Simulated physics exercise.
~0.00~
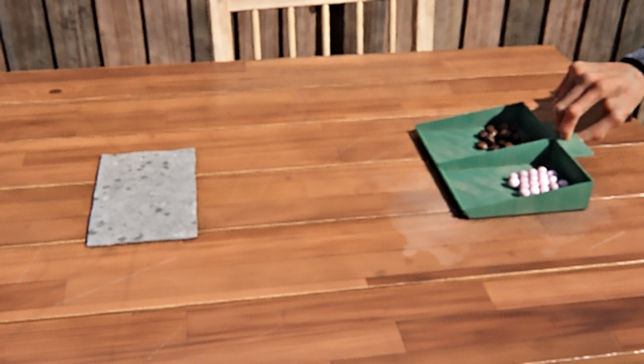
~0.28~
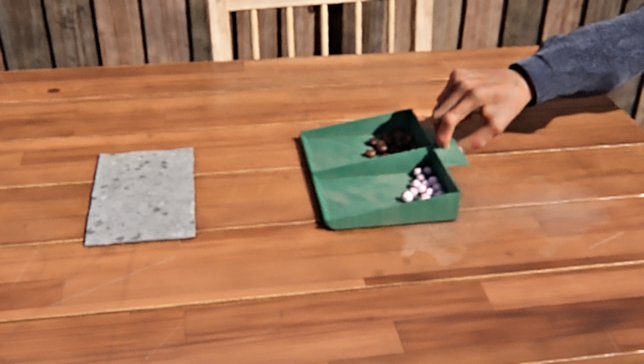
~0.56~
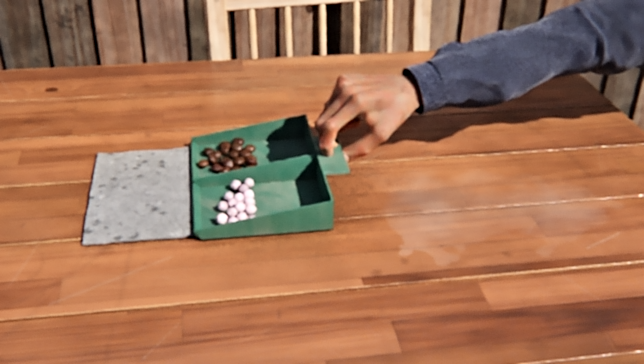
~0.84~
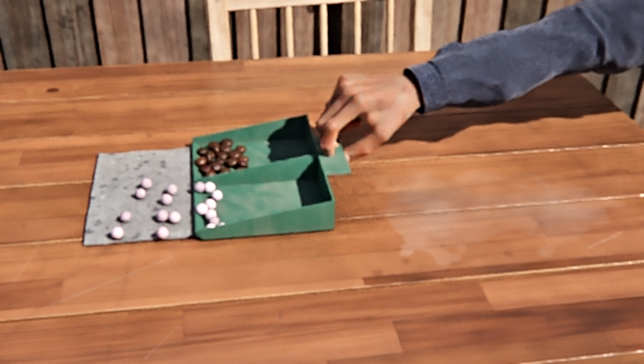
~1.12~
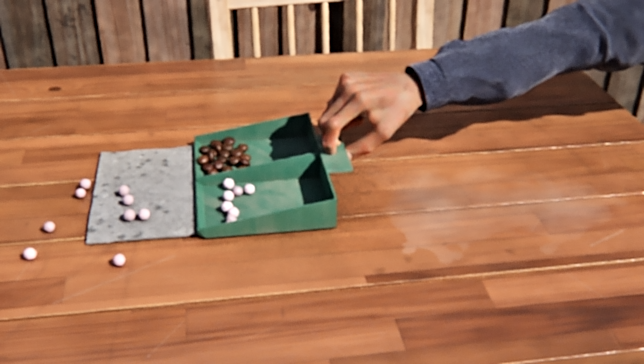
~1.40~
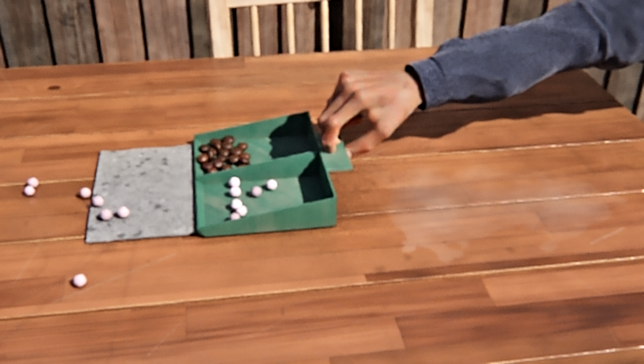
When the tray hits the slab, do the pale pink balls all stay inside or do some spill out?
Some of the pale pink balls spill over the front rim, while the dark brown balls in the far part stay in the tray.
